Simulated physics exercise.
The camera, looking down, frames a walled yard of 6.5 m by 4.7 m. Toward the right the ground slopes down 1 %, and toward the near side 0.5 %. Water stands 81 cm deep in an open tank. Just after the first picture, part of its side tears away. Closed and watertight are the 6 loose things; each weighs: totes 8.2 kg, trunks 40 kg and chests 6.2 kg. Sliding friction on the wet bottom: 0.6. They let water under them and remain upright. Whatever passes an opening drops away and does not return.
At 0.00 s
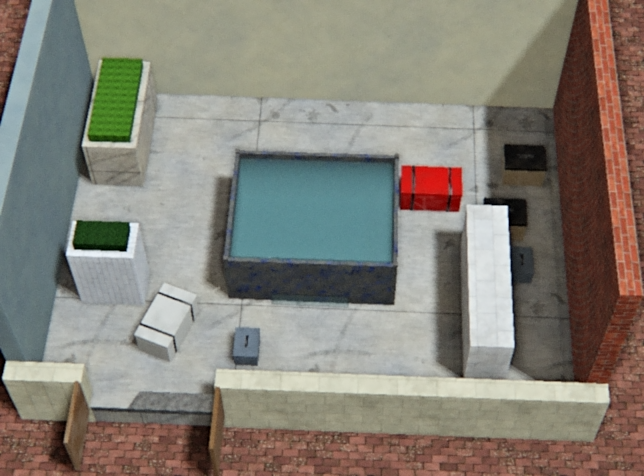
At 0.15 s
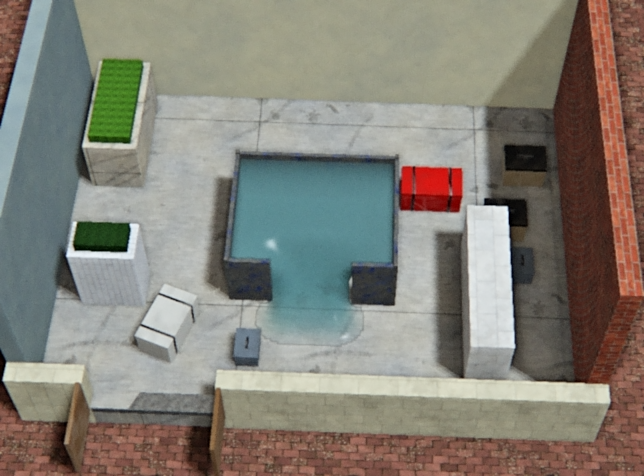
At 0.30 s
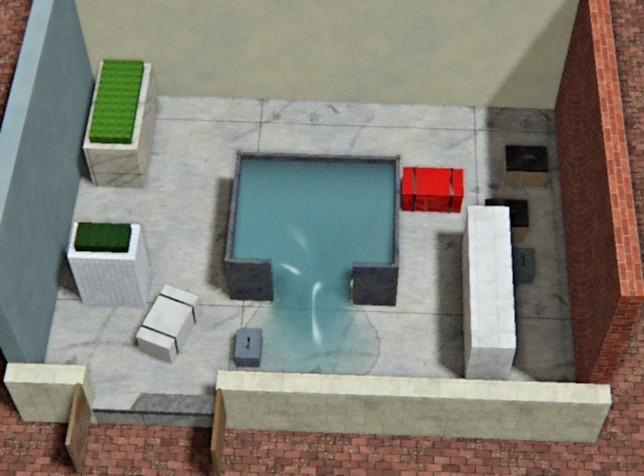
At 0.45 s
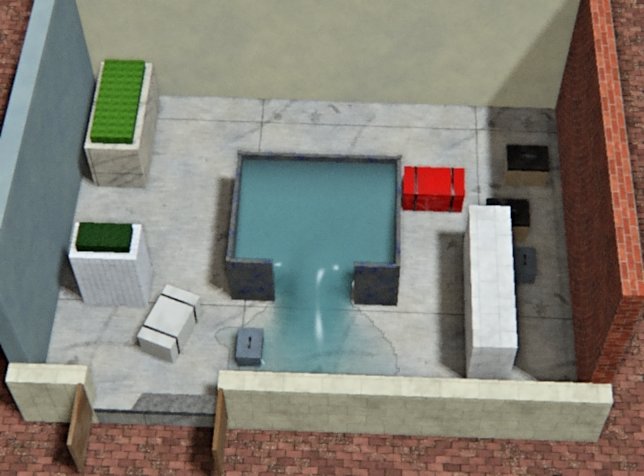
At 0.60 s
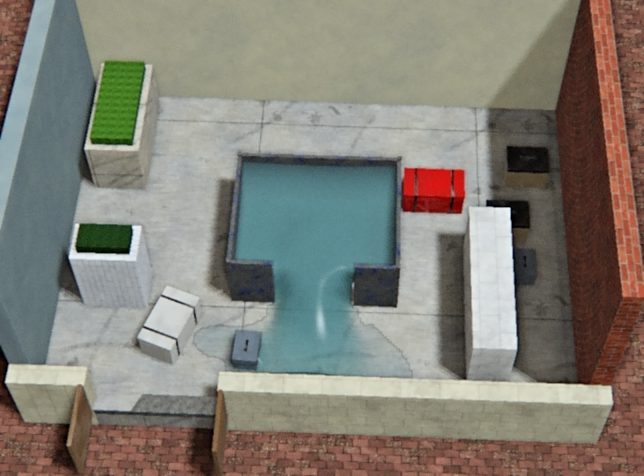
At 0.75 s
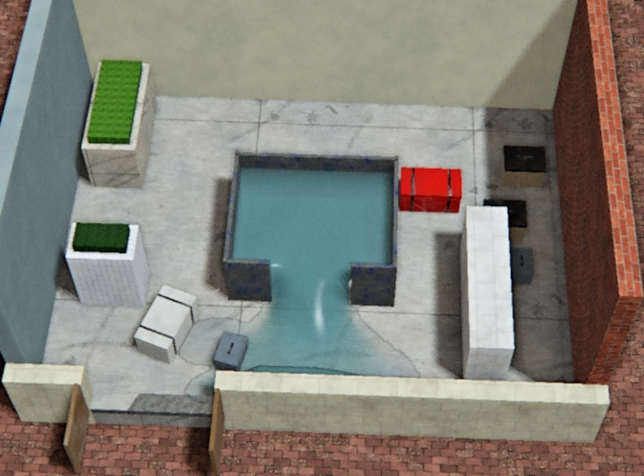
Water pours from a broken gap in the near side of a dark-walled tank at the centre of a walled yard, seen from above. A red trunk sits right of the tank beside a long white block, with green-topped pale blocks and a strapped white trunk at left. The pool spreads to the near wall and sideways, and the small grey chest shifts left and turns slightly.
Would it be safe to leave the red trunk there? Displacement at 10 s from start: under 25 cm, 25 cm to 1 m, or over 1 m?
Expect a big change in position.
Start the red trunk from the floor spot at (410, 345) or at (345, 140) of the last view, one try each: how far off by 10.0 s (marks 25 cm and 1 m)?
Try one, it is swept a long way; try two, it keeps its spot.
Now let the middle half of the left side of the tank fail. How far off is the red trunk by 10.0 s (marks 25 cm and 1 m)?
After that, the red trunk hardly moves.
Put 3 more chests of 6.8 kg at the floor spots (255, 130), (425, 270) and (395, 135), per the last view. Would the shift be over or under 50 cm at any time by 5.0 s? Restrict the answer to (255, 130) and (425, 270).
Taking them in order, they come out smaller and greater.
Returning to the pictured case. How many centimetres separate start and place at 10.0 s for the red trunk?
I'd estimate some 150 centimetres.
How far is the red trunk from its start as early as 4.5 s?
I'd guess some 120 cm by then.
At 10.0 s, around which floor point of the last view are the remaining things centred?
Roughly at (338, 201).
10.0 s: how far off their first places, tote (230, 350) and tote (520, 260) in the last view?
In that order: 250 cm, 250 cm.
After 2.0 s the red trunk is near (431, 181), 0.0 m from its start, aground; 0 of 6 are out; 1 afloat.
After 4.5 s the red trunk is near (441, 118), 1.1 m from its start, aground; 0 of 6 are out; 4 afloat.
After 7.0 s the red trunk is near (348, 106), 1.7 m from its start, aground; 0 of 6 are out; 3 afloat.
After 10.0 s the red trunk is near (344, 106), 1.7 m from its start, aground; 0 of 6 are out; 3 afloat.
